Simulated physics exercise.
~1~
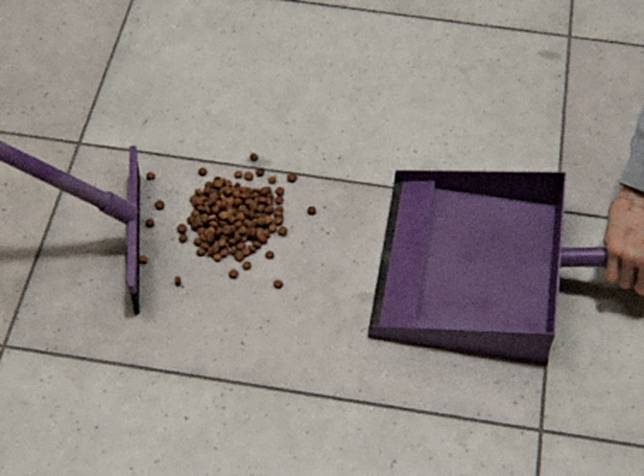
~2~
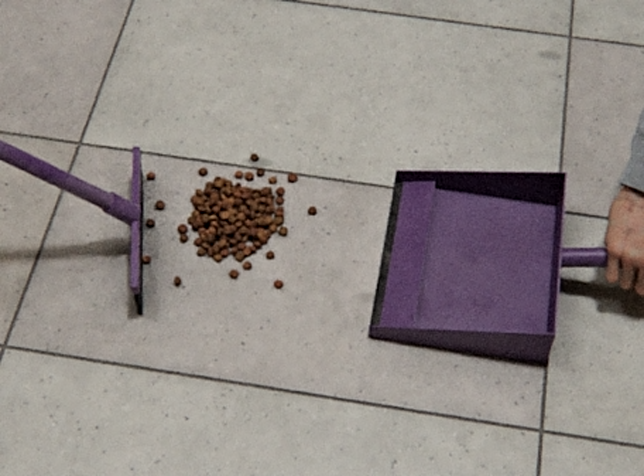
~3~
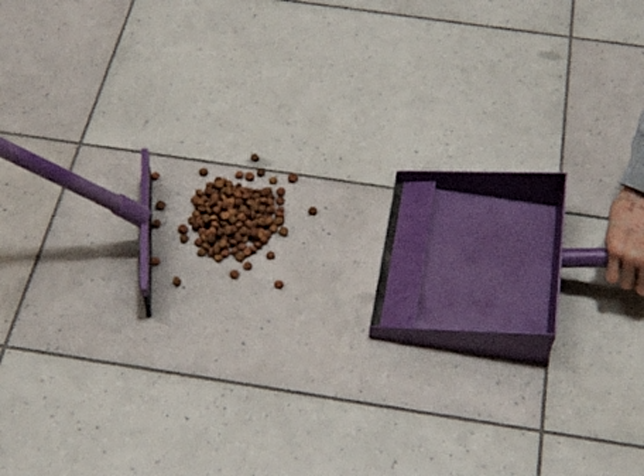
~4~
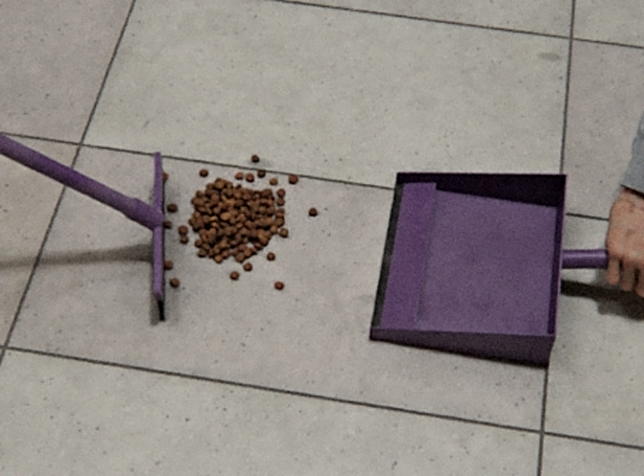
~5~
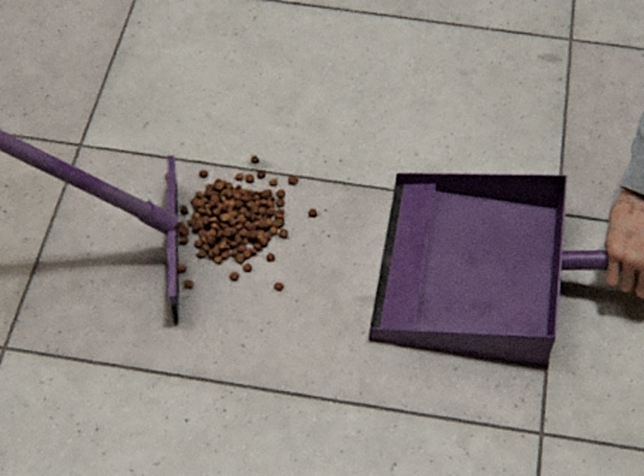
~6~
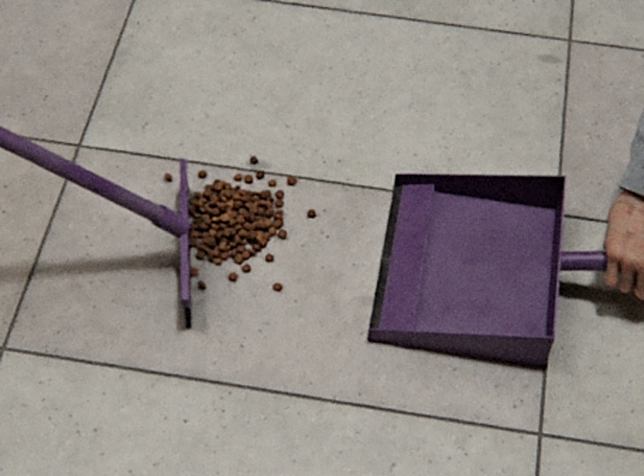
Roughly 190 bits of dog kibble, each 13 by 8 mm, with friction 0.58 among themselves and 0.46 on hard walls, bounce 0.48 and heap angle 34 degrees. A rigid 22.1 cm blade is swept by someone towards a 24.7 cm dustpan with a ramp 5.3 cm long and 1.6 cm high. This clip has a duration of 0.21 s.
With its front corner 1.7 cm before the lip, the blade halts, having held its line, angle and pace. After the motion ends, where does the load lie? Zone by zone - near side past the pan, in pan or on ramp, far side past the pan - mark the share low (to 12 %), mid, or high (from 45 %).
Near side low; pan low; far side low.
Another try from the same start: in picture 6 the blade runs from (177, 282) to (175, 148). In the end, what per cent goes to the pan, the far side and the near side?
The pan gets 15, the far side 35 and the near side 0.
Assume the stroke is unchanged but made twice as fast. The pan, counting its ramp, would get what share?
I'd put it at roughly 20 per cent.
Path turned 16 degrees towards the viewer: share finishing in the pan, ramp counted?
Roughly 0 per cent.
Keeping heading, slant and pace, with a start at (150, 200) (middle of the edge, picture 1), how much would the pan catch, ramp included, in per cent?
Estimate: Near 15 %.
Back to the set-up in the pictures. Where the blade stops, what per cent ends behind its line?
Estimate: Near 30 %.
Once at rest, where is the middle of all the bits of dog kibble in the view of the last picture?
About (355, 230).
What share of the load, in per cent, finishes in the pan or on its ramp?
My estimate is some 0 per cent.
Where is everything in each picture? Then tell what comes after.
In the first frame, blade from (132, 288) to (134, 153), moved 0.0 cm, 0 of the pieces shifted so far; middle of the pieces at (233, 215); pan at (481, 270).
In the second frame, blade from (136, 289) to (137, 154), moved 0.4 cm, 0 of the pieces shifted so far; middle of the pieces at (234, 215).
In the third frame, blade from (145, 291) to (146, 156), moved 1.5 cm, 3 of the pieces shifted so far; middle of the pieces at (234, 215).
In the fourth frame, blade from (159, 295) to (159, 160), moved 3.3 cm, 5 of the pieces shifted so far; middle of the pieces at (235, 216).
In the fifth frame, blade from (173, 299) to (172, 163), moved 5.1 cm, 5 of the pieces shifted so far; middle of the pieces at (234, 217).
In the sixth frame, blade from (186, 303) to (184, 166), moved 6.9 cm, 18 of the pieces shifted so far; middle of the pieces at (233, 218); pan at (481, 274).
Then, 0.23 s after the last picture, middle of the blade 15 cm from the lip; 0 % over the lip, far side 0 %, near side 0 %.
Then, 0.38 s after the last picture, middle of the blade 8 cm from the lip; 0 % over the lip, far side 0 %, near side 0 %.
Then, 0.66 s after the last picture, middle of the blade 4 cm from the lip; 0 % over the lip, far side 0 %, near side 0 %.
In the end, near side 0 %, pan 0 %, far side 0 %, in front of the lip or behind the blade 100 %.
